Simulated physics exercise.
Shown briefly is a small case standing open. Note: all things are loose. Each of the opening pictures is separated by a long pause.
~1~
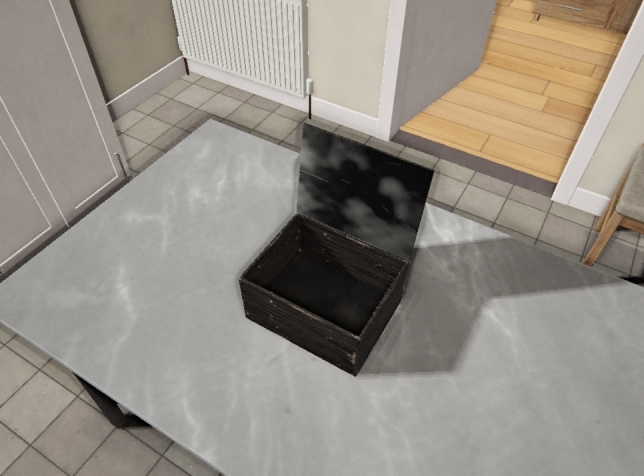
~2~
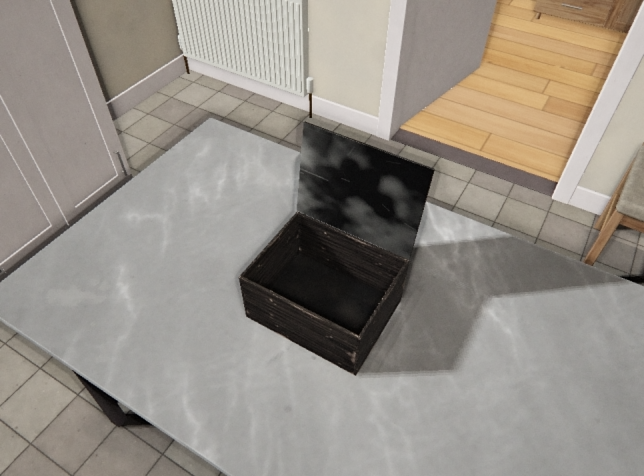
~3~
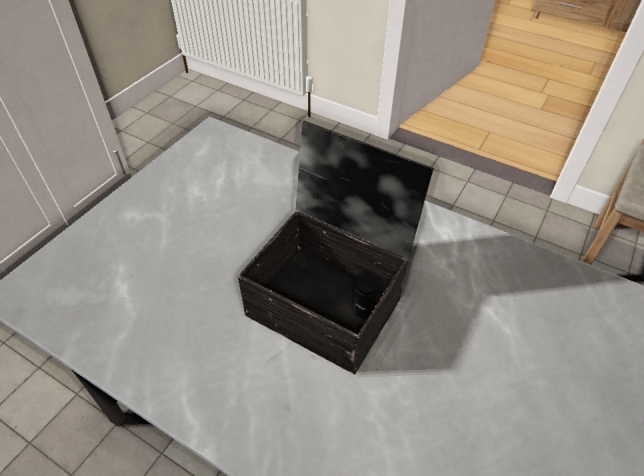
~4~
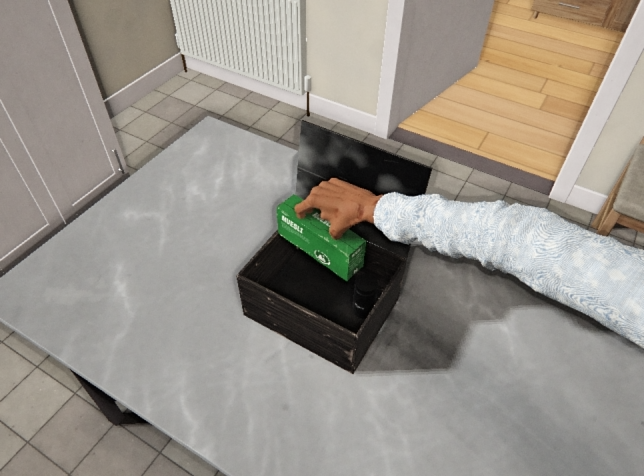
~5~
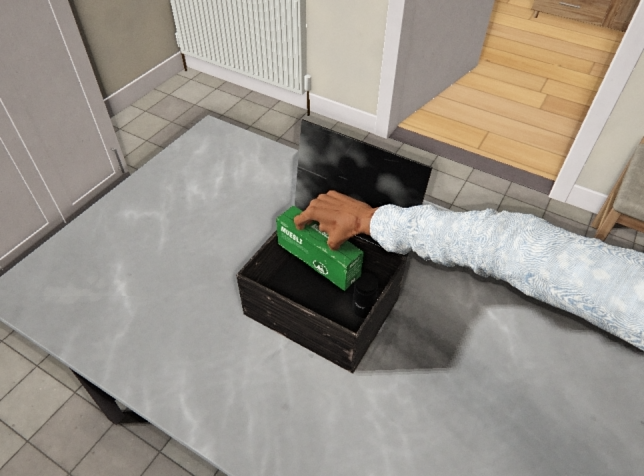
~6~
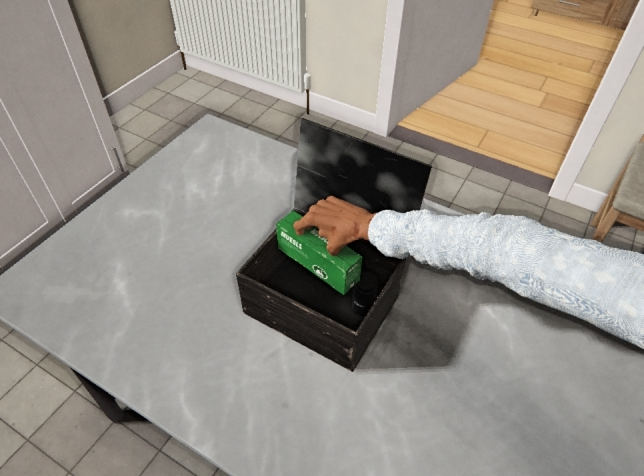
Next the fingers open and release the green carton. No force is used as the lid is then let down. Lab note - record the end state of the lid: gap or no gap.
End state: No gap.
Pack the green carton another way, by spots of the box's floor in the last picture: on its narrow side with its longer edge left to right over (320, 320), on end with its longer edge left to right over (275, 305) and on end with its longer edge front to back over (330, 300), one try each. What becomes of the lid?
First try: It comes fully down; second try: It gets propped open; third try: It gets propped open.
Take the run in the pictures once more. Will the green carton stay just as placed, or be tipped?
By the end the green carton has leaned over.
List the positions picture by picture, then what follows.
The last thing is not in view yet, in the first picture.
The last thing is not in view yet, in the second picture.
The last thing is not in view yet; black shaker (366, 297), in the third picture.
On its way; green carton (320, 237); black shaker (365, 296), in the fourth picture.
On its way; green carton (318, 247); black shaker (365, 296), in the fifth picture.
In place under the hand; green carton (318, 252); black shaker (365, 294), in the sixth picture.
Then, 0.40 s later than the last frame, green carton on its side near (316, 298).
Then, 1.30 s later than the last frame, lid 78° above the rim; green carton on its side near (318, 308).
Then, 1.80 s later than the last frame, lid 47° above the rim; green carton on its side near (318, 308).
Then, 2.20 s later than the last frame, lid 16° above the rim; green carton on its side near (318, 308).
When it is over, lid shut; lying over in the box, green carton; black shaker as before. End places, in pixels of the last picture, green carton near (318, 308).
